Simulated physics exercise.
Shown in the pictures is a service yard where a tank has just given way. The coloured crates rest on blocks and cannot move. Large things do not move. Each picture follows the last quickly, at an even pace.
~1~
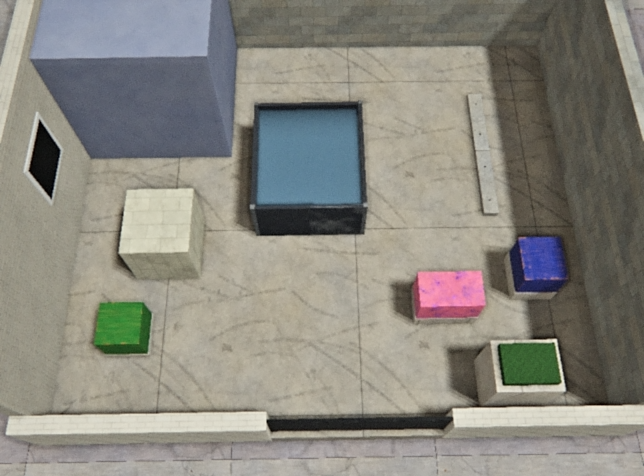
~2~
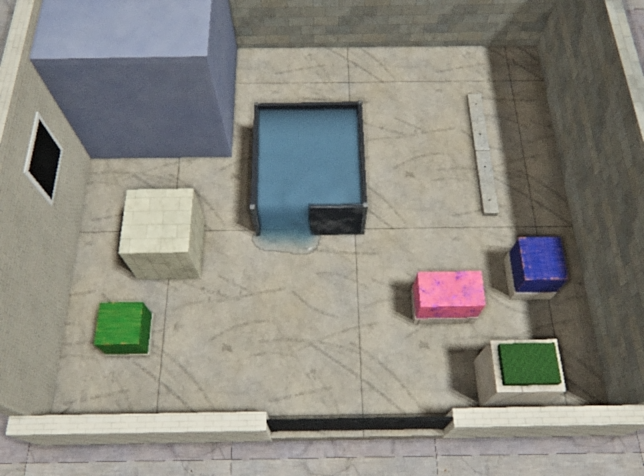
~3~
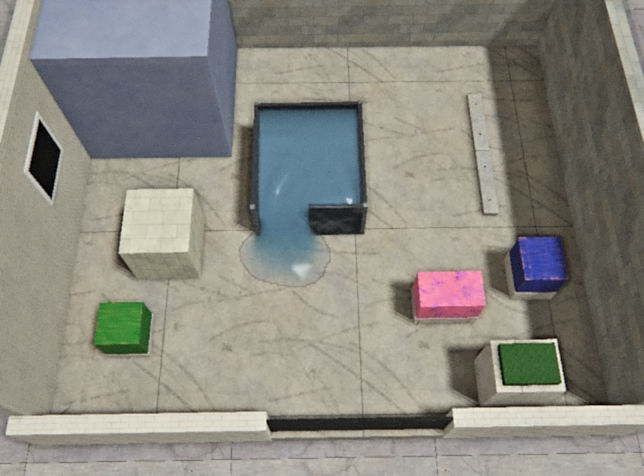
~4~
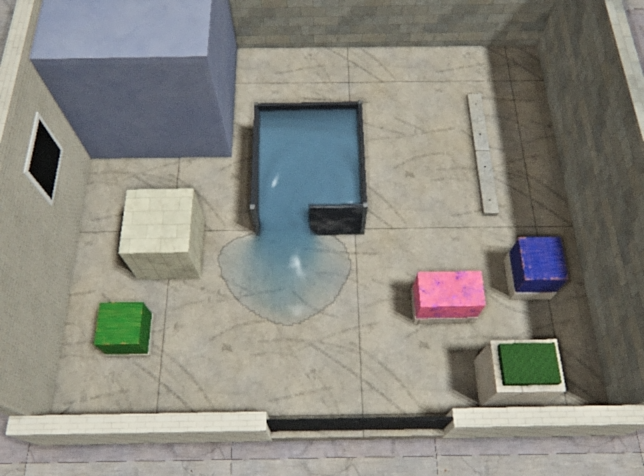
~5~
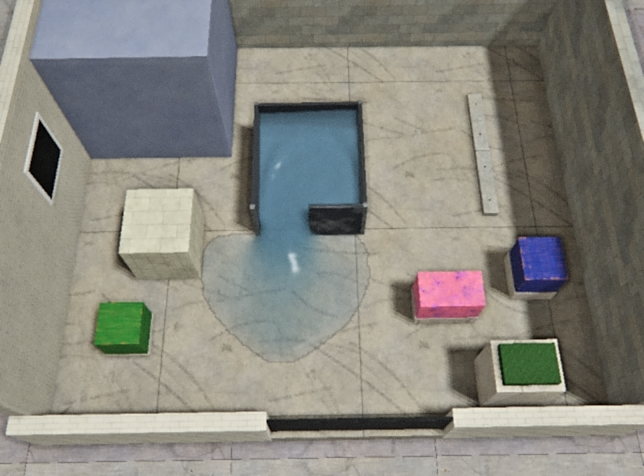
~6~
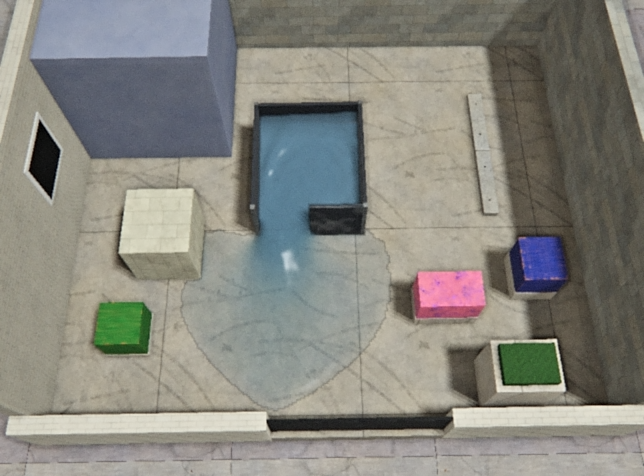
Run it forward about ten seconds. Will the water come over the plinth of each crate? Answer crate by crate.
The pink crate: No, it stays dry. The green crate: Yes, water reaches it. The blue crate: No, it stays dry.
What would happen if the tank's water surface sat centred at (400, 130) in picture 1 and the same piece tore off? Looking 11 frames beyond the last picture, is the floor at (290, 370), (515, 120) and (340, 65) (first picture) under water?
Submerged, untouched, untouched.
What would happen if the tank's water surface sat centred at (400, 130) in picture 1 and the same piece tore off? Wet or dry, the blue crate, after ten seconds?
Result: Blue is untouched.
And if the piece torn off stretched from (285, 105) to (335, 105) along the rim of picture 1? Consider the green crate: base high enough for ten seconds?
As it turns out, the green one stays unwetted.
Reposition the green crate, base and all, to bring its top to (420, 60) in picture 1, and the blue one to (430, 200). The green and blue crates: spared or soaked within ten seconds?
The green crate is never reached, while the blue crate is never reached.
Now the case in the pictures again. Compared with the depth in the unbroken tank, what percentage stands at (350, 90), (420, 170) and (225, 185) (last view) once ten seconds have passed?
Respectively 0, 2 and 8 per cent.
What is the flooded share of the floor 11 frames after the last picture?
30 %.
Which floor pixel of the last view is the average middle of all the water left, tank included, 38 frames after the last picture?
It is near (298, 297).
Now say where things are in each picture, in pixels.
In the first picture, still water in the tank at (309, 156).
In the second picture, the front is at (314, 242), out from the gap at (284, 224).
In the third picture, water pours out at (284, 225) and has run to (303, 280).
In the fourth picture, the front is at (299, 317), out from the gap at (284, 226).
In the fifth picture, water pours out at (284, 225) and has run to (272, 355).
In the sixth picture, the front is at (275, 403), out from the gap at (284, 225).
A moment on, water covers 25 % of the floor; the pink crate water round its plinth, the green crate water round its plinth, the blue crate not reached.
Next, water covers 30 % of the floor; the pink crate water round its plinth, the green crate water round its plinth, the blue crate not reached.
Then, water covers 40 % of the floor; the pink crate water round its plinth, the green crate water round its plinth, the blue crate water round its plinth.
Later, water covers 60 % of the floor; the pink crate water round its plinth, the green crate water round its plinth, the blue crate water round its plinth.
In the end, water covers 80 % of the floor; the pink crate stayed above the water, the green crate was topped, the blue crate stayed above the water.
